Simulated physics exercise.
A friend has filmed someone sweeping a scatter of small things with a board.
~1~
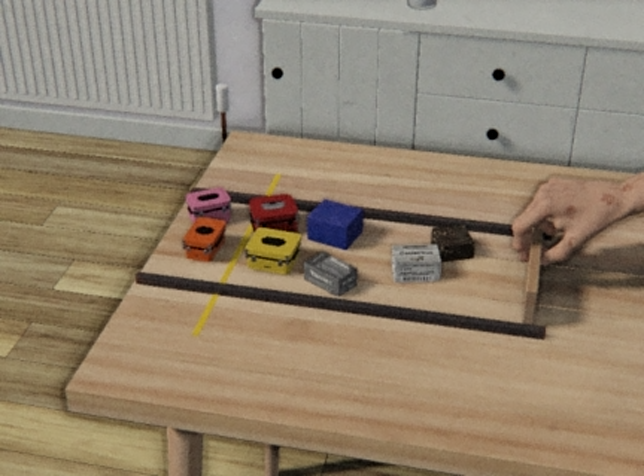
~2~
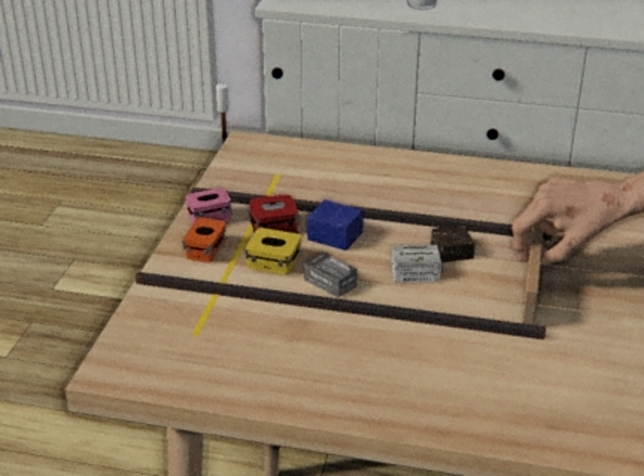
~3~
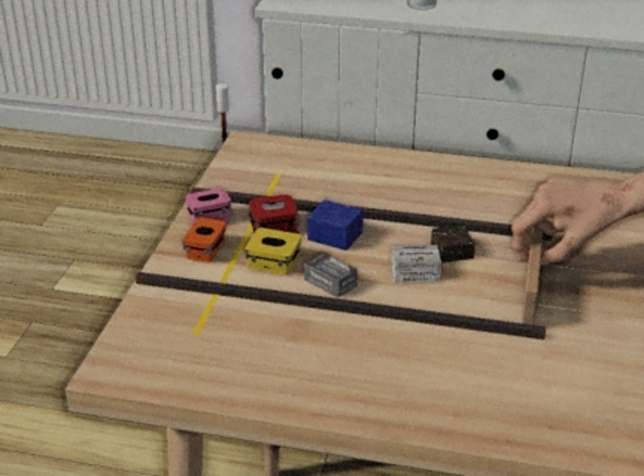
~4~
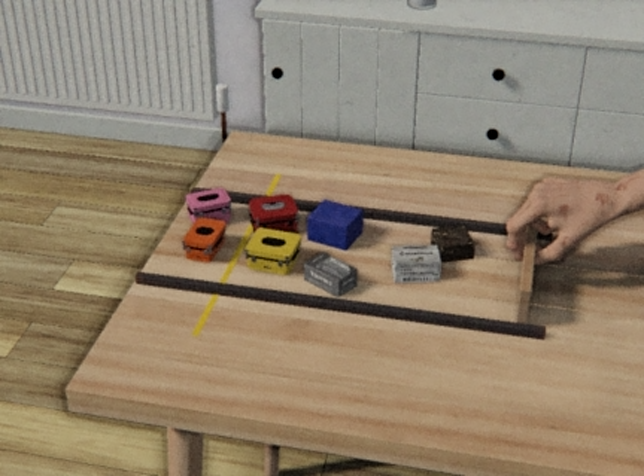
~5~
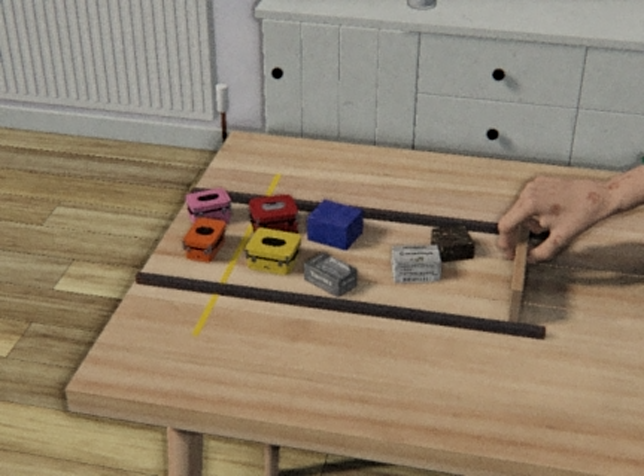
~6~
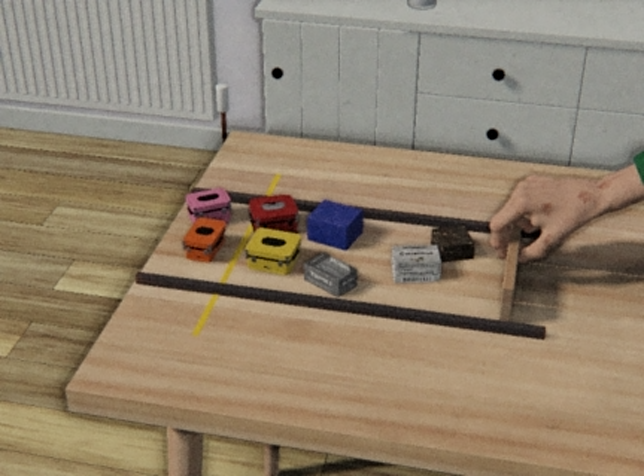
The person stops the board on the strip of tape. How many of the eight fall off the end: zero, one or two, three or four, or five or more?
Outcome: The number that fall off is three or four.
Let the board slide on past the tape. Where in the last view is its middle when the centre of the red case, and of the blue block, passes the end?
For the red case at (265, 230), for the blue block at (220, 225).
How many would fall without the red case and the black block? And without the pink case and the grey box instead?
It would be 1 and 2.
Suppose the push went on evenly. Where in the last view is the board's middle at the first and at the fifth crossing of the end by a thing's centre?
At (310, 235) for the first, at (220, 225) for the fifth.
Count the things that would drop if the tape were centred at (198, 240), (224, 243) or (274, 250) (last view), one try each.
The counts: 5, 4 and 1.
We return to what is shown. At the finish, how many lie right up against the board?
The number is 3.
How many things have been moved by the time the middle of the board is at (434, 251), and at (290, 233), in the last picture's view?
2 and 8.
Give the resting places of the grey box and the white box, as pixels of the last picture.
Near (203, 263) and (219, 236).
A little later, none off yet; pink case at rest near (209, 209); orange case at rest near (205, 241); red case at rest near (274, 216).
When it is over, the number that fall off is three or four; down, red case, orange case and pink case.
